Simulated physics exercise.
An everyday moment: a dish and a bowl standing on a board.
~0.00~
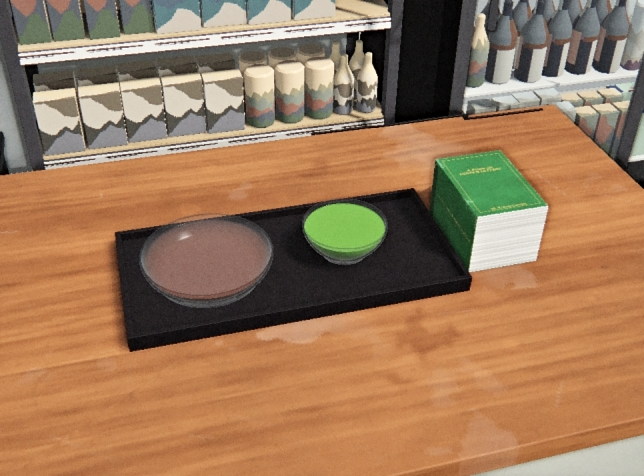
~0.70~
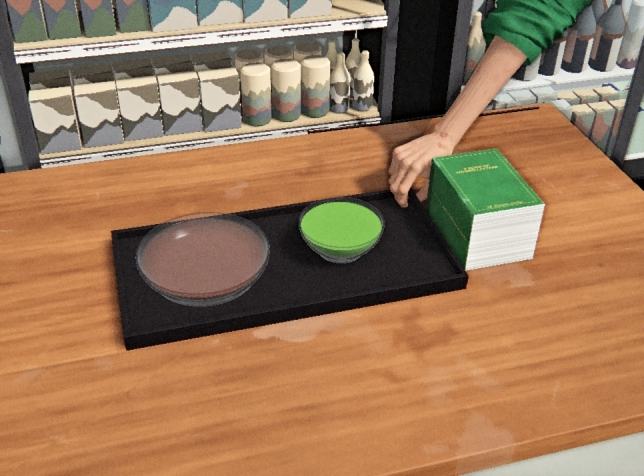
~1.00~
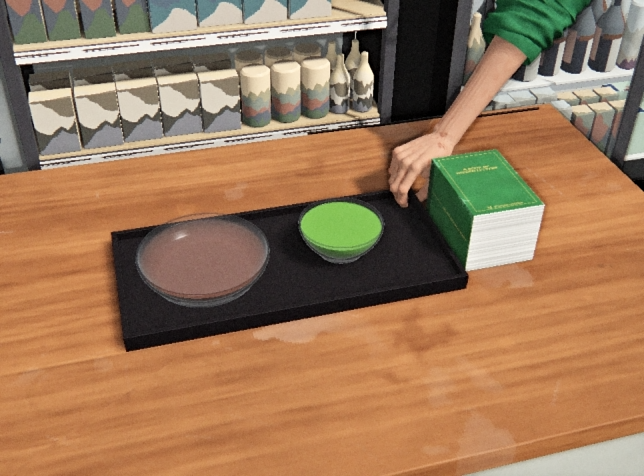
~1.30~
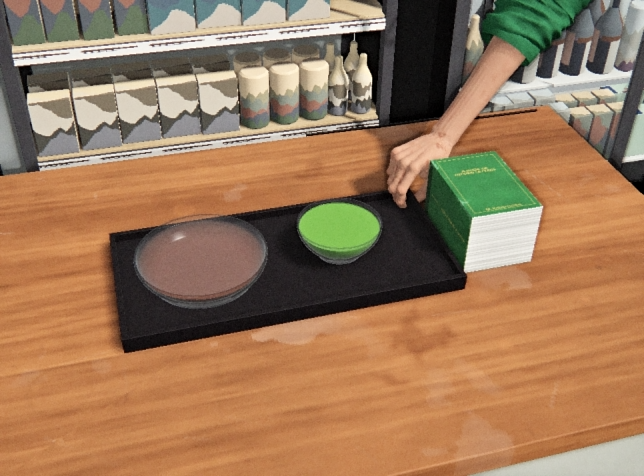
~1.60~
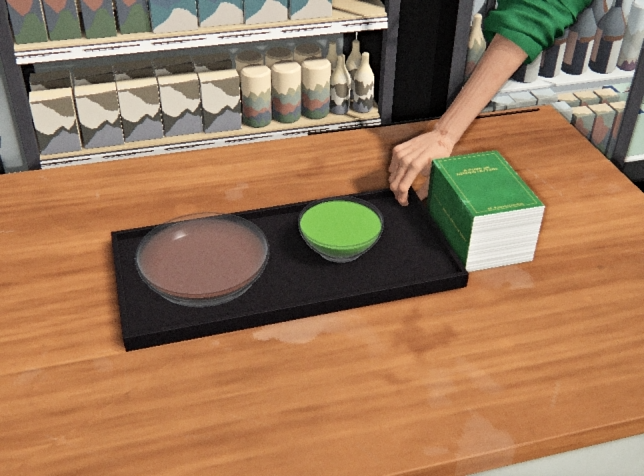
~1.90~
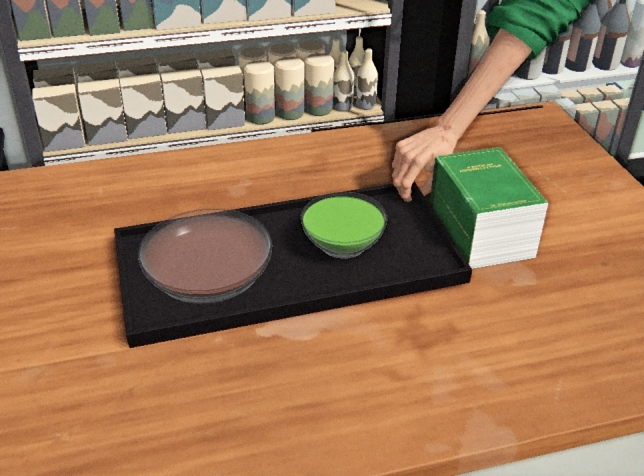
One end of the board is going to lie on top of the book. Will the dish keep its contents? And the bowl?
The dish spills; the bowl spills.
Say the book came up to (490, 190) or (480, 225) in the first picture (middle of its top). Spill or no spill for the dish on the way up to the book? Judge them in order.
One after the other: Wets the top, holds.
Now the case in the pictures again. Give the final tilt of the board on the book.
Some 13 degrees.
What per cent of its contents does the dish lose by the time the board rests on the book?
About 50 per cent.
By 2.6 s, the board slopes by about 7°; dish, its rim is dry; bowl, its rim is dry.
By 3.4 s, the board slopes by about 15°; dish, it has slopped over; bowl, it has slopped over.
By 4.6 s, the board slopes by about 13°, resting on the book; dish, it has slopped over; bowl, it has slopped over.
